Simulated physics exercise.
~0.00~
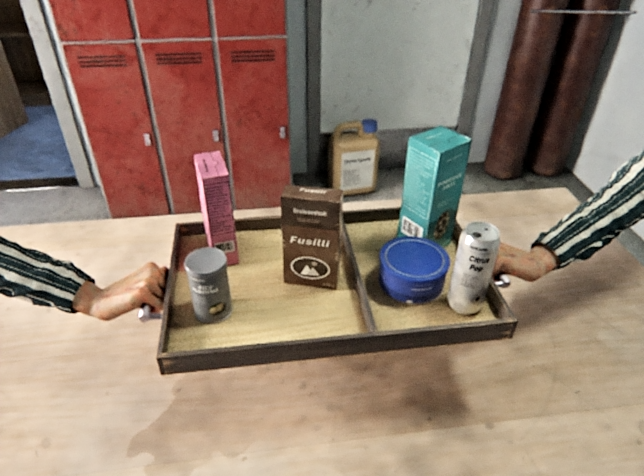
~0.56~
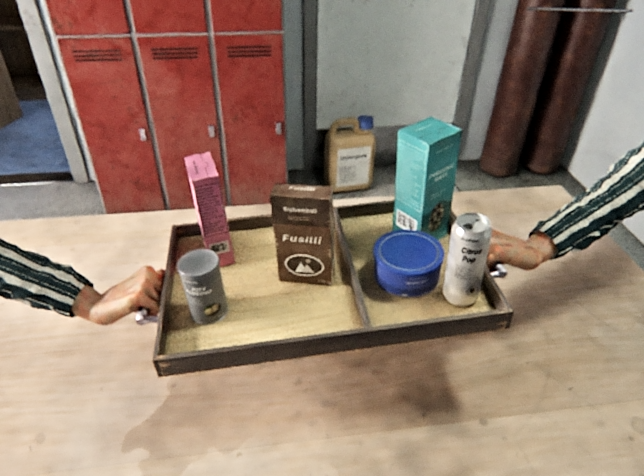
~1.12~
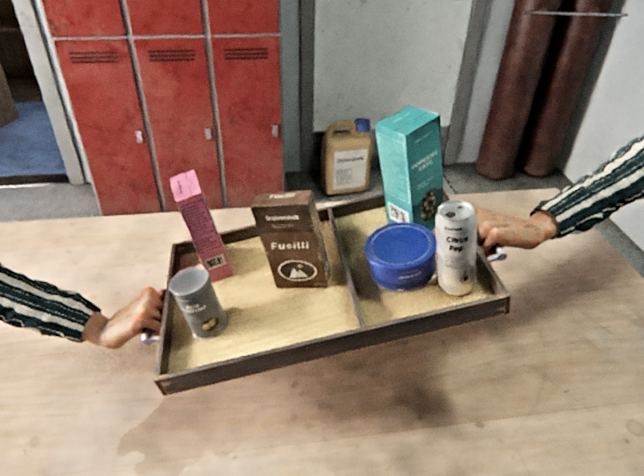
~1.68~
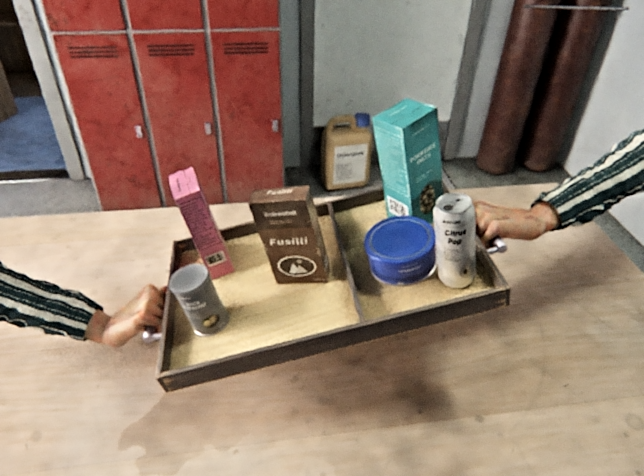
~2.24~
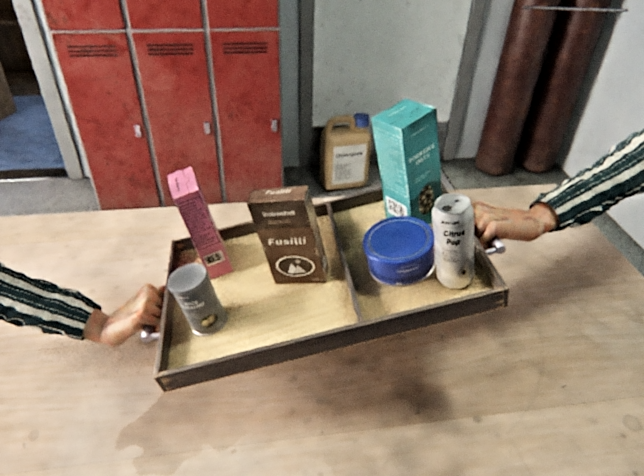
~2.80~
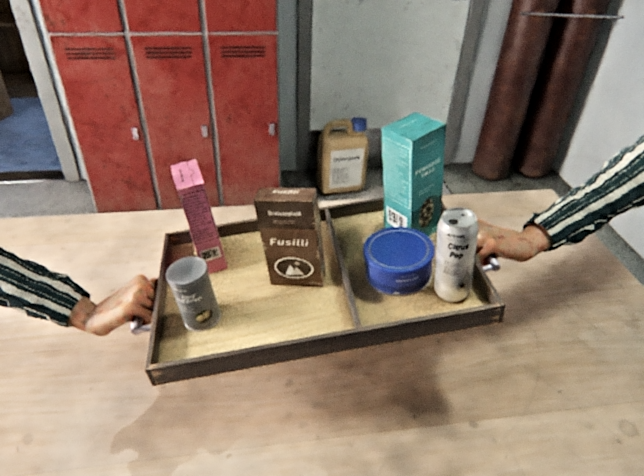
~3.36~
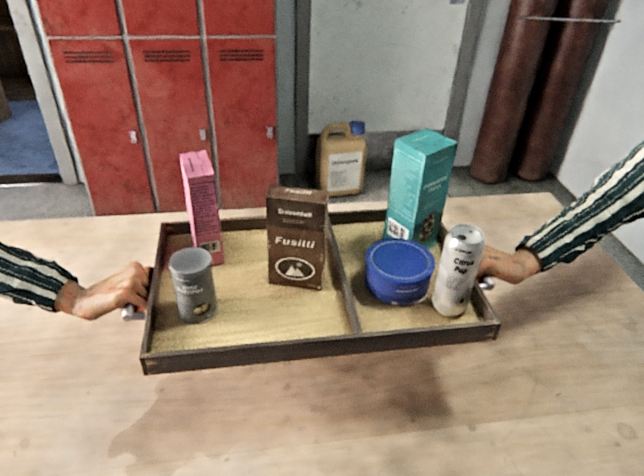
Two hands in dark striped sleeves hold a divided serving tray by its ends above a pale wooden table, seen from slightly above and in front, with red lockers and a tan jug behind. On the left of the tray stand a grey tin and a pink packet, with a brown packet near the middle and a turquoise carton, a blue tub and a white can on the right. The tray tips until its left side is clearly lower, and the items lean with it. It holds there briefly, then eases back. Finally it is level again, with everything upright in its place.
